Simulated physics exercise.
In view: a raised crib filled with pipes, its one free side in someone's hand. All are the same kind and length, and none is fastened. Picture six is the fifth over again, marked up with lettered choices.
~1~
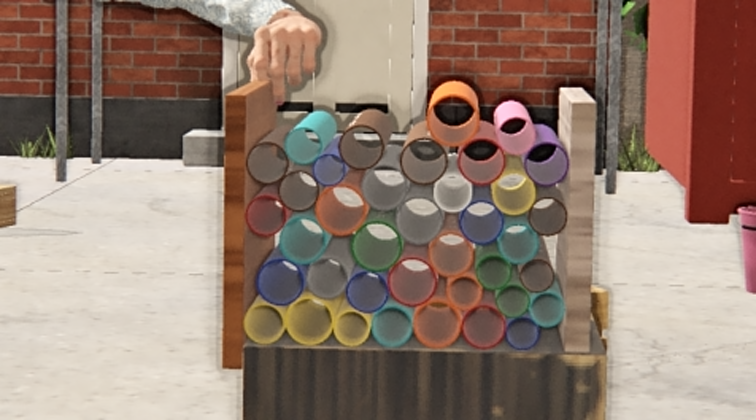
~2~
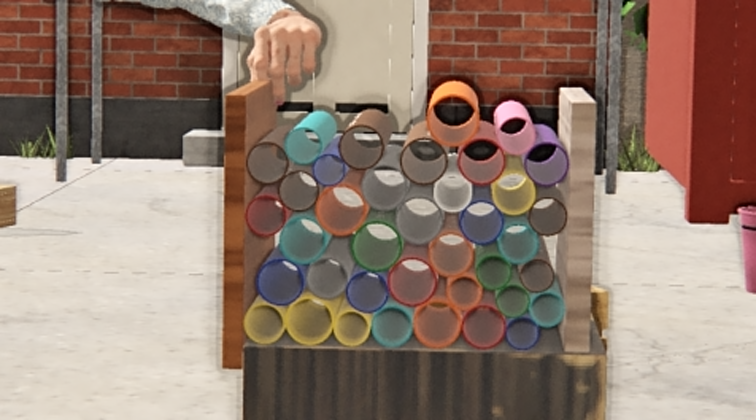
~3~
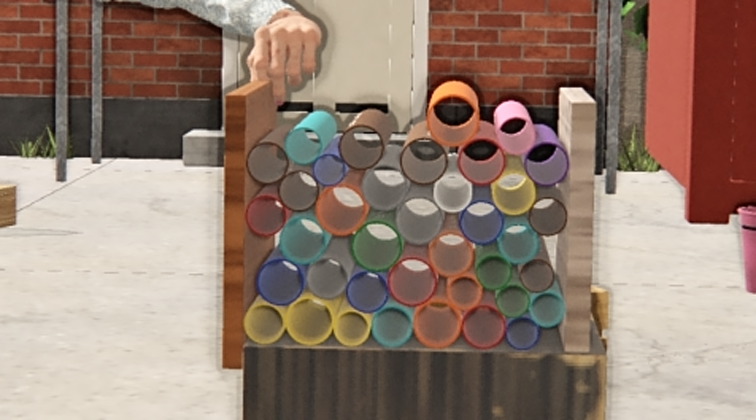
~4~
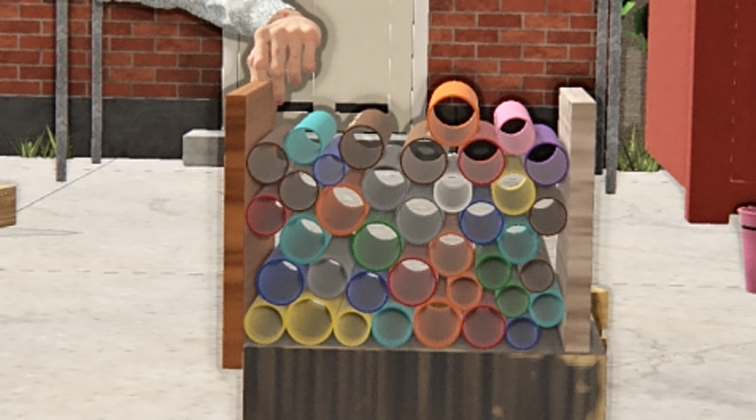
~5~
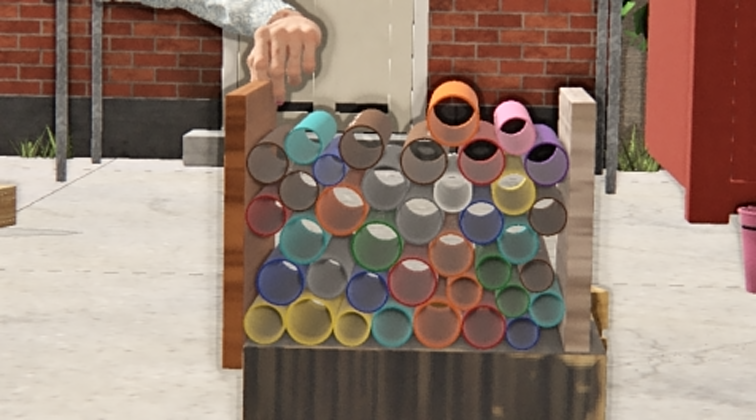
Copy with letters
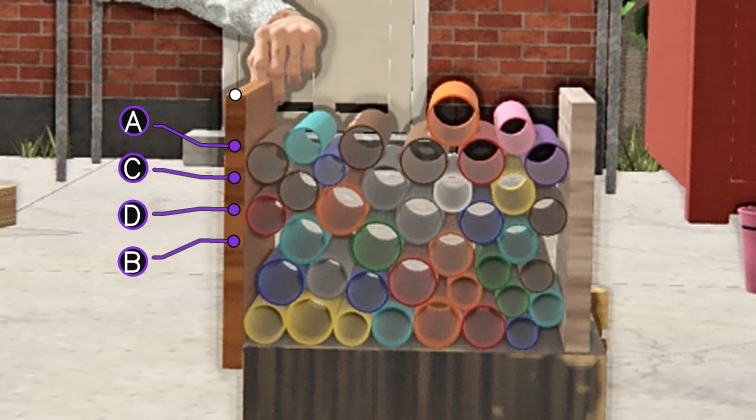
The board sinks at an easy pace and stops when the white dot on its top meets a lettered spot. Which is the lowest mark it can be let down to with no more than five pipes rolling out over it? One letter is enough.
Mark B is as low as it can go.
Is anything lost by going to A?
At A: No.
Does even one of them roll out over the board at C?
No.
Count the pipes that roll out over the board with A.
It comes to none.
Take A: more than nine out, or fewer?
Fewer than nine.
On the marked copy, A at (235, 146); B at (234, 241); C at (234, 178); D at (234, 210); the white dot at (235, 95).
Taking B. A third of the way, top of the board (246, 163).
Two thirds of the way, top of the board (245, 238).
When it is over, top of the board (245, 240), three out over the board.
As for the rest, A none out over the board; C none out over the board; D one out over the board.
